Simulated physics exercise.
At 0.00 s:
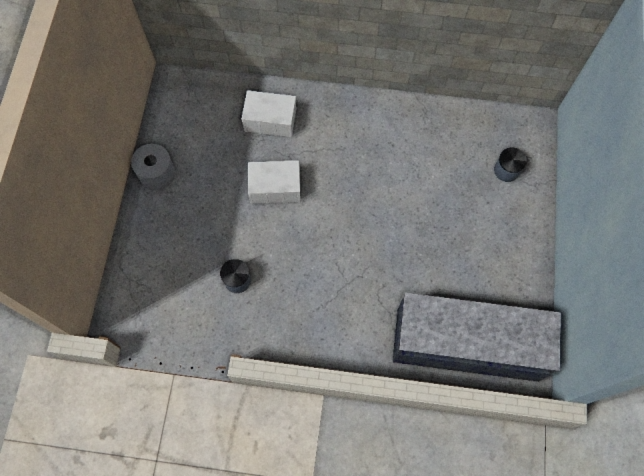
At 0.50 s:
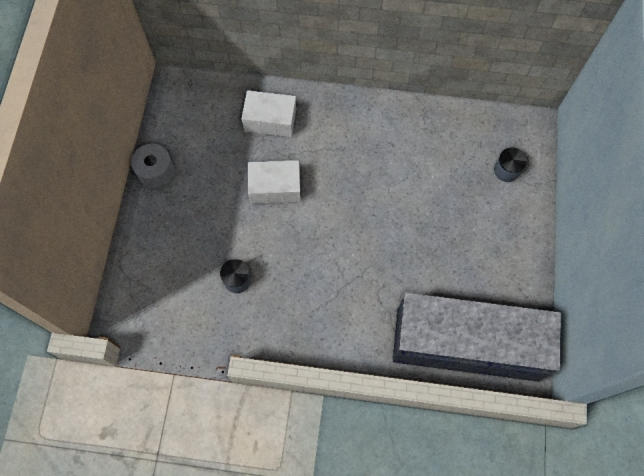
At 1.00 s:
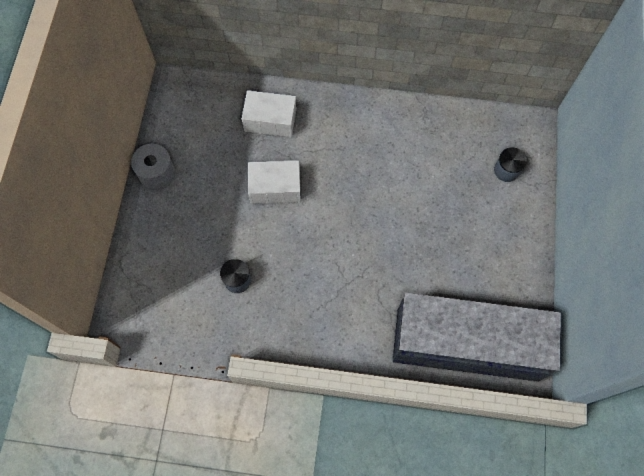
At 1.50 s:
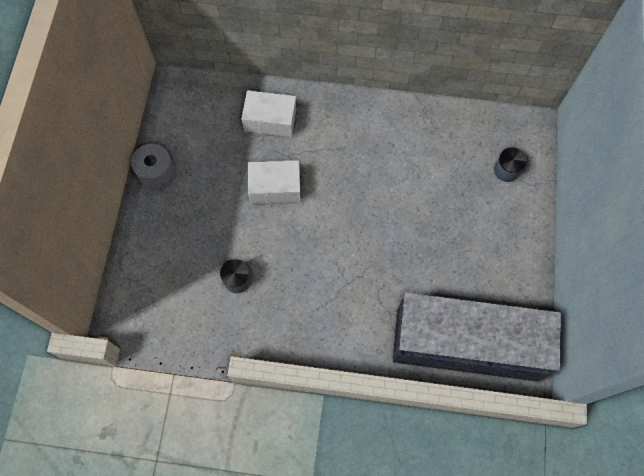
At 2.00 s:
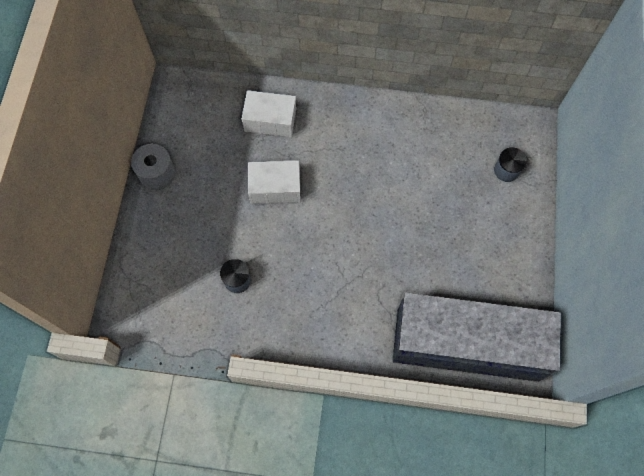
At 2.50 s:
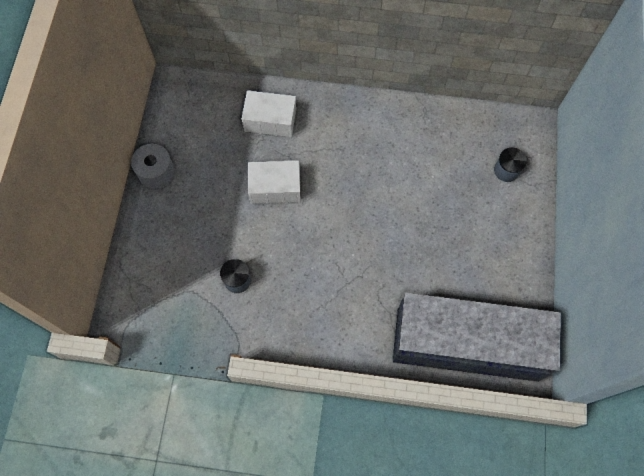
On the ground floor of a walled, open-topped room, shallow water covers the paving outside, recedes inward over the pale slabs by the doorway, then spreads through the gap across the nearby floor, while the blocks and round containers stay still.
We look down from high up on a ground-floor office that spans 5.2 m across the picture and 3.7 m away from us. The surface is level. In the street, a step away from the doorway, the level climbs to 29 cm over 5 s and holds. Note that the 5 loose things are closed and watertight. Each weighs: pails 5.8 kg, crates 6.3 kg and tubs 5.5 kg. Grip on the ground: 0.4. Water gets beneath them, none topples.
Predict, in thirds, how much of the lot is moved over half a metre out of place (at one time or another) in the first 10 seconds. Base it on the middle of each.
It reaches the top third.
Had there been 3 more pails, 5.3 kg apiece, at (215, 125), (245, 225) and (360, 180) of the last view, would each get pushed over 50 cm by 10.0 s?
First exceeds it, second exceeds it, third exceeds it.
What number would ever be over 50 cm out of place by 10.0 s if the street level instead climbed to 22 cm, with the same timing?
4.
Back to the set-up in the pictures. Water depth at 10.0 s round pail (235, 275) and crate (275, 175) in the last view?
About 17 and 14 cm.
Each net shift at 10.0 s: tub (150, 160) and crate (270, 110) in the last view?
Net displacement, in order: 400 cm; 350 cm.
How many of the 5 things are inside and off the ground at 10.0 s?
Count: 5.
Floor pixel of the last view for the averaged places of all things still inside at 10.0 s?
Around (514, 201).
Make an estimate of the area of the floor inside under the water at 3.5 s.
Somewhere around 3.0 m2, roughly.
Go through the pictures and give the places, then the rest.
In the first picture, a pail at (513, 160) rests on the ground; a crate at (274, 177) rests on the ground; water covers 0.0 m2; 0 of 5 have shifted.
In the second picture, a pail at (513, 160) rests on the ground; a crate at (274, 177), on the bottom; water covers 0.0 m2; 0 of 5 have shifted.
In the third picture, a pail at (513, 160), on the bottom; a crate at (274, 177), on the bottom; 0.0 m2 under water; 0 of 5 have shifted.
In the fourth picture, a pail at (513, 160) rests on the ground; a crate at (274, 177), on the bottom; water covers 0.0 m2; 0 of 5 have shifted.
In the fifth picture, a pail at (513, 160), on the bottom; a crate at (274, 177) rests on the ground; water covers 0.0 m2; 0 of 5 have shifted.
In the sixth picture, a pail at (513, 160) rests on the ground; a crate at (274, 177) rests on the ground; 0.7 m2 under water; 0 of 5 have shifted.
After 3.5 s 0 of 5 are over 50 cm from their spots; 0 afloat.
After 4.5 s 1 of 5 are over 50 cm from their spots; 0 afloat.
After 7.0 s 4 of 5 are over 50 cm from their spots; 3 afloat.
After 10.0 s 5 of 5 are over 50 cm from their spots, and 5 have been at some point; 5 afloat.
